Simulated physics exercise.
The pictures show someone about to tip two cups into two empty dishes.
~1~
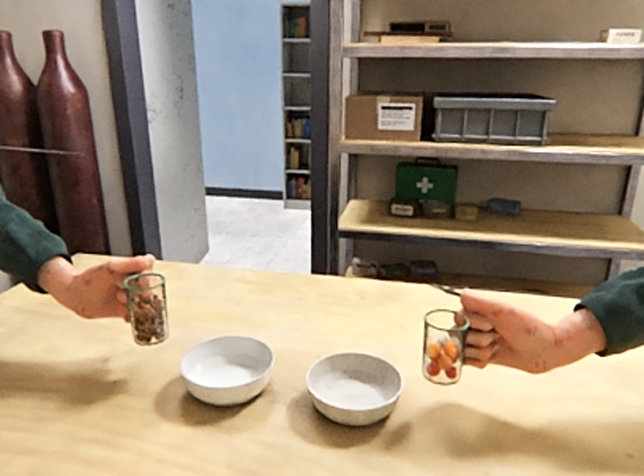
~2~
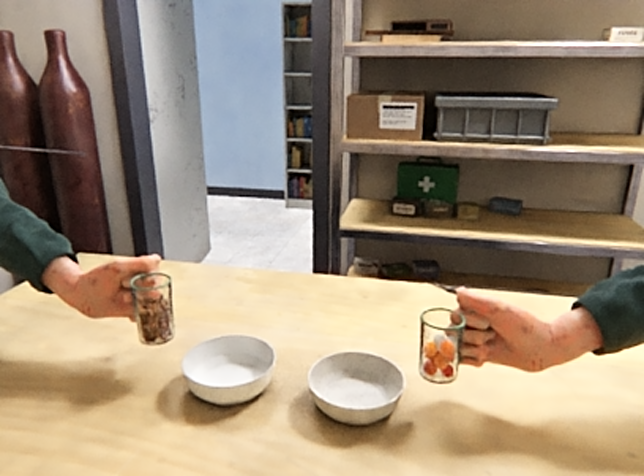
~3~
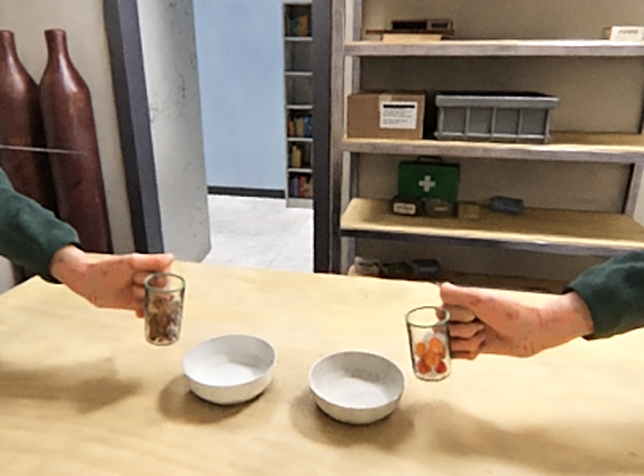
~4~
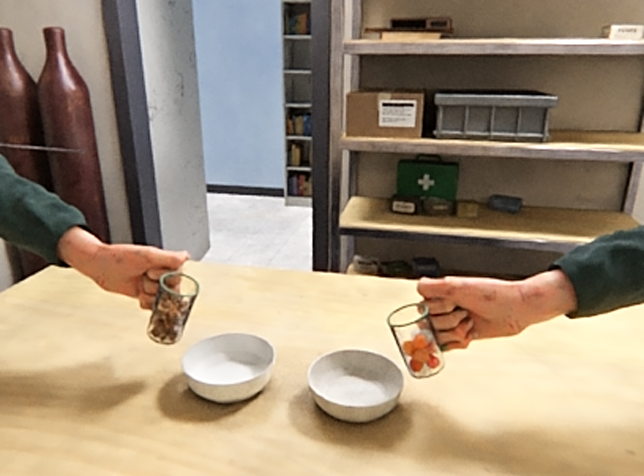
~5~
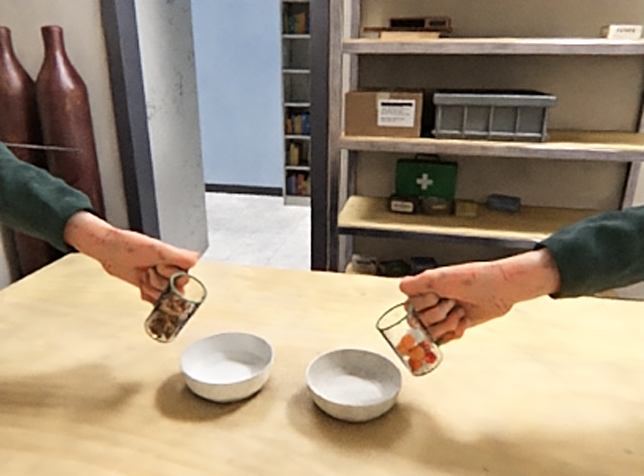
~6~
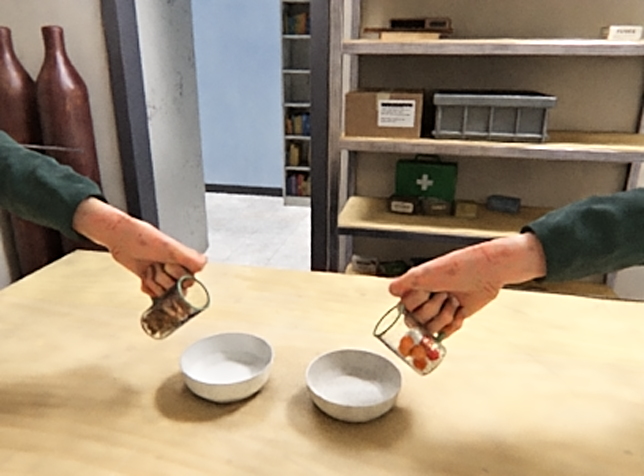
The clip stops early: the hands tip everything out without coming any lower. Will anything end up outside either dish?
On the left the dish holds every piece, on the right it holds every piece.
Then, 0.37 s past the last view, left, all still in the cup; right, all still in the cup.
Then, 0.77 s past the last view, left, nearly all still in the cup, a stray few in the dish, a stray few in the air; right, nearly all still in the cup, a small part in the dish.
Then, 1.24 s past the last view, left, nearly all in the dish, a stray few in the air; right, all in the dish.
Finally, left, all in the dish, none outside the dish; right, all in the dish, none outside the dish.
